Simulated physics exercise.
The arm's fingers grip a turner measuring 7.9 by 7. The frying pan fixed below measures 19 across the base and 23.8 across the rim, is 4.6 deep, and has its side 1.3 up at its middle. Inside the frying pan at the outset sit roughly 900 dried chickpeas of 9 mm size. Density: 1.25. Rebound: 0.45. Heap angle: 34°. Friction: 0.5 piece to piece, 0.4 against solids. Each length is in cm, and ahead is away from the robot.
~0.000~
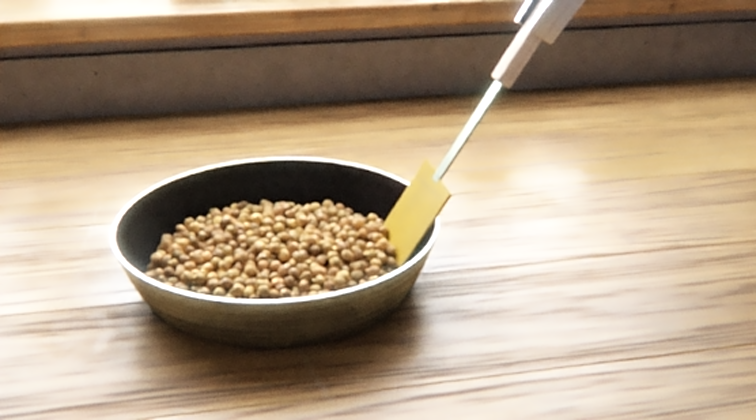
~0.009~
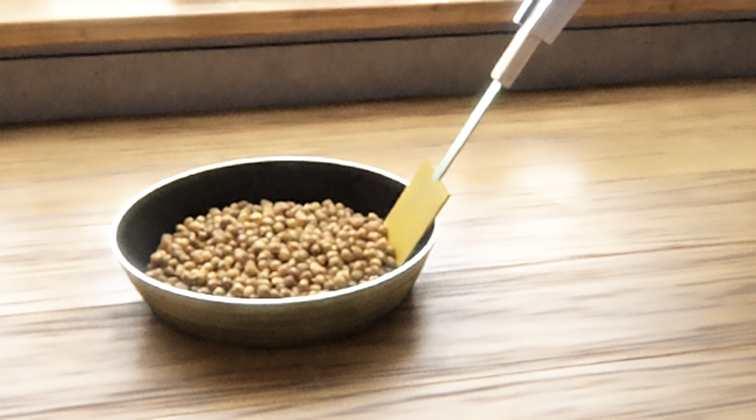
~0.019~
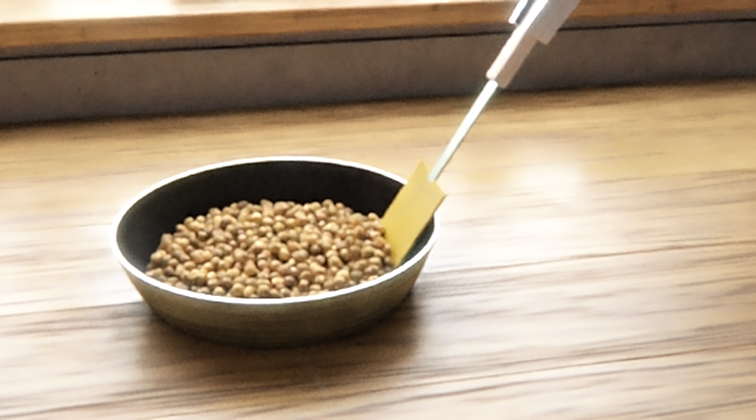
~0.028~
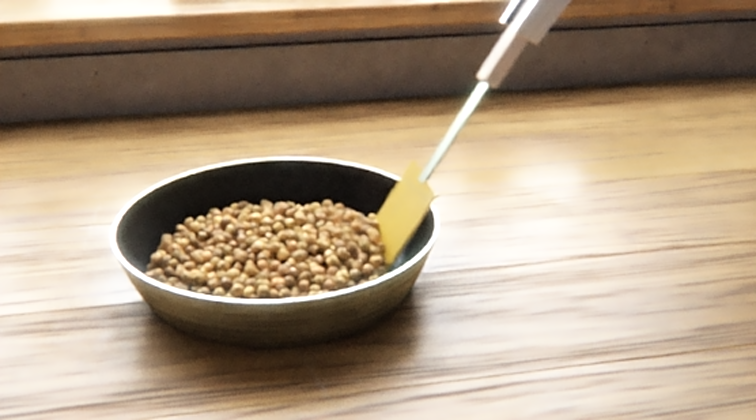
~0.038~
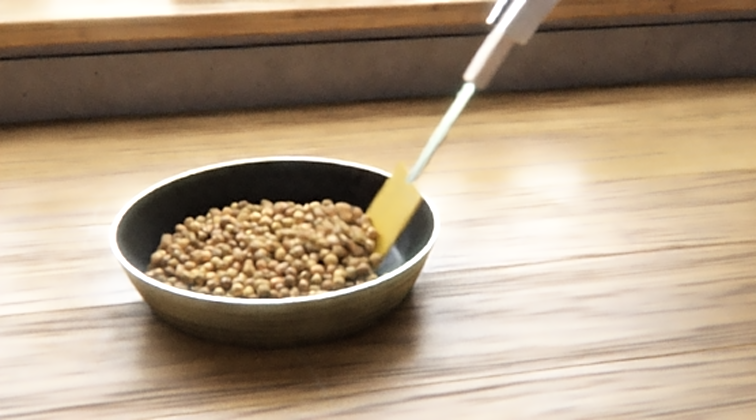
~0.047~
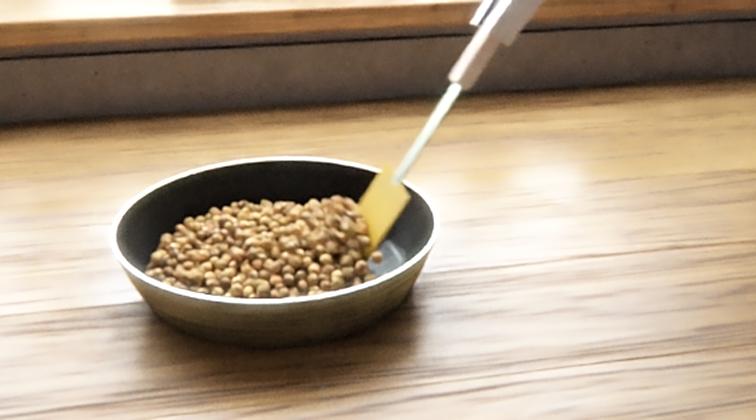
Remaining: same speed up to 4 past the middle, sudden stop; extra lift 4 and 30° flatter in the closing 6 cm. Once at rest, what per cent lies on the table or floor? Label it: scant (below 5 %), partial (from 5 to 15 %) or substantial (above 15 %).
Partial (from 5 to 15 %).
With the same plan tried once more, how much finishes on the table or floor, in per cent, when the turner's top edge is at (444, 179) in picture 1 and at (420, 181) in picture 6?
Off the vessel, on the table or floor: Some 0 percent.
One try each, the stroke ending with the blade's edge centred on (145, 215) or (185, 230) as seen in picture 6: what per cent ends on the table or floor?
I'd say roughly 25 per cent, then roughly 15 per cent.
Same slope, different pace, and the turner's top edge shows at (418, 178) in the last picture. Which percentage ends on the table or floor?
My guess is around 0 percent.
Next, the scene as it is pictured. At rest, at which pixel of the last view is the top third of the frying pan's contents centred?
Centre: Roughly (191, 259).
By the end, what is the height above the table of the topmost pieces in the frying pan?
Peak at rest, approximately 4.5 centimetres.
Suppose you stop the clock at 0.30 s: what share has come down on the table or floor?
Around 10 percent.
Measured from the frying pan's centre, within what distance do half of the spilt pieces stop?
About 38 centimetres.
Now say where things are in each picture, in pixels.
In the first picture, the turner top edge at (439, 176), sloping 58°; upper third of the load around (280, 250), from x 150 to 400, top at y 205; 900 in the frying pan.
In the second picture, the turner top edge at (438, 176), sloping 58°; upper third of the load around (280, 250), from x 150 to 400, top at y 205.
In the third picture, the turner top edge at (434, 177), sloping 58°; upper third of the load around (281, 249), from x 150 to 400, top at y 205.
In the fourth picture, the turner top edge at (425, 177), sloping 58°; upper third of the load around (284, 249), from x 150 to 400, top at y 205.
In the fifth picture, the turner top edge at (412, 178), sloping 58°; upper third of the load around (291, 246), from x 150 to 400, top at y 205.
In the sixth picture, the turner top edge at (398, 179), sloping 58°; upper third of the load around (292, 243), from x 150 to 400, top at y 200; 900 in the frying pan.
After 0.07 s, sloping 57°, highest piece 7 above the table; 900 in the frying pan.
After 0.09 s, sloping 47°, highest piece 8 above the table; 900 in the frying pan.
After 0.30 s, sloping 28°, highest piece 6 above the table; 811 in the frying pan, 83 on the table or floor, 6 on the blade or in flight.
After 1.35 s, sloping 28°, highest piece 4 above the table; 811 in the frying pan, 89 on the table or floor.
In the end, 811 in the frying pan, 89 on the table or floor. That is 10 % on the table or floor.
